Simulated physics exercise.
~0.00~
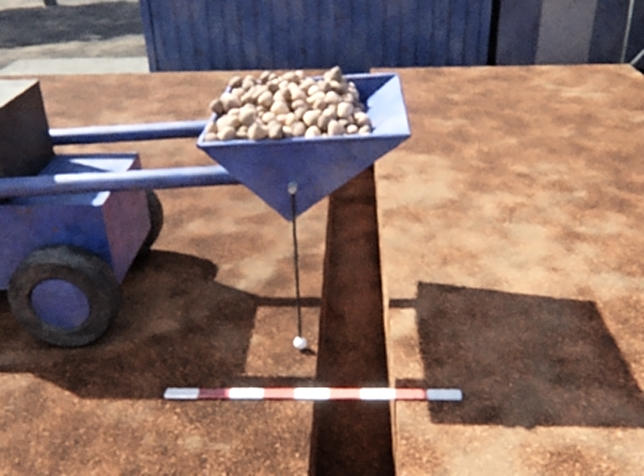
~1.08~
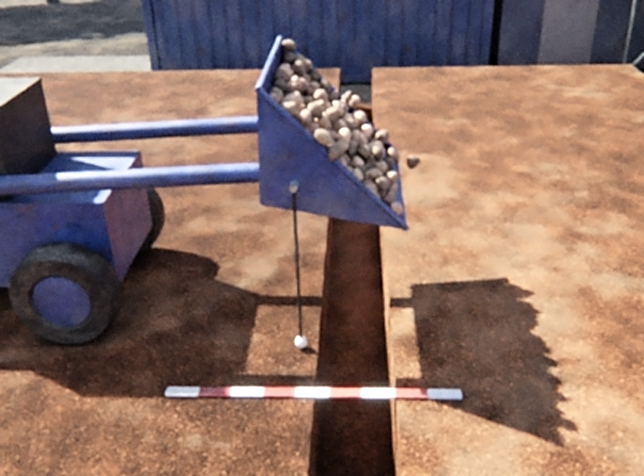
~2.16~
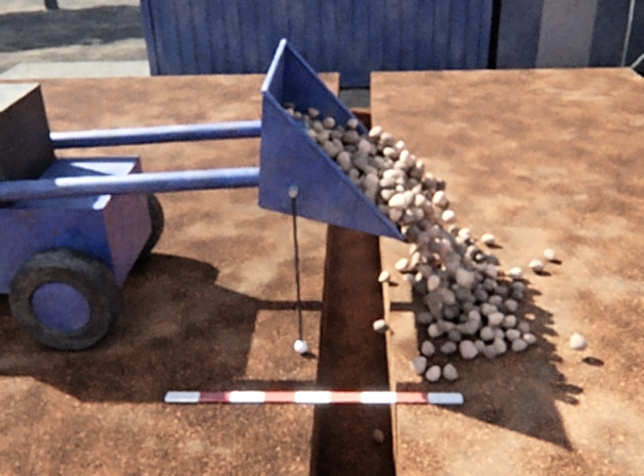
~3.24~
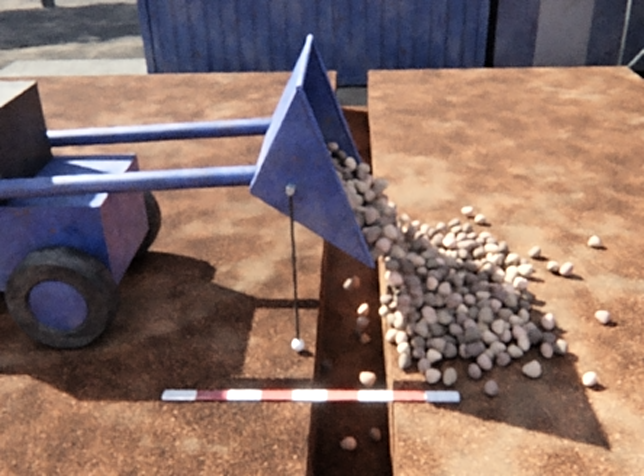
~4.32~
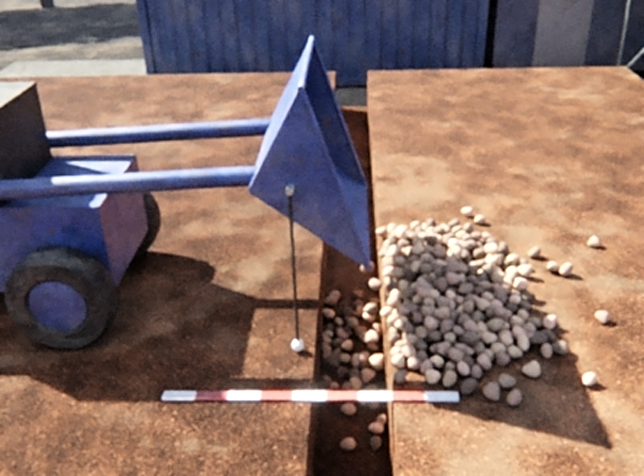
Blue loader bucket tipping rounded cobbles to the right, most heaping beyond a narrow trench and some dropping in, leaving it empty.
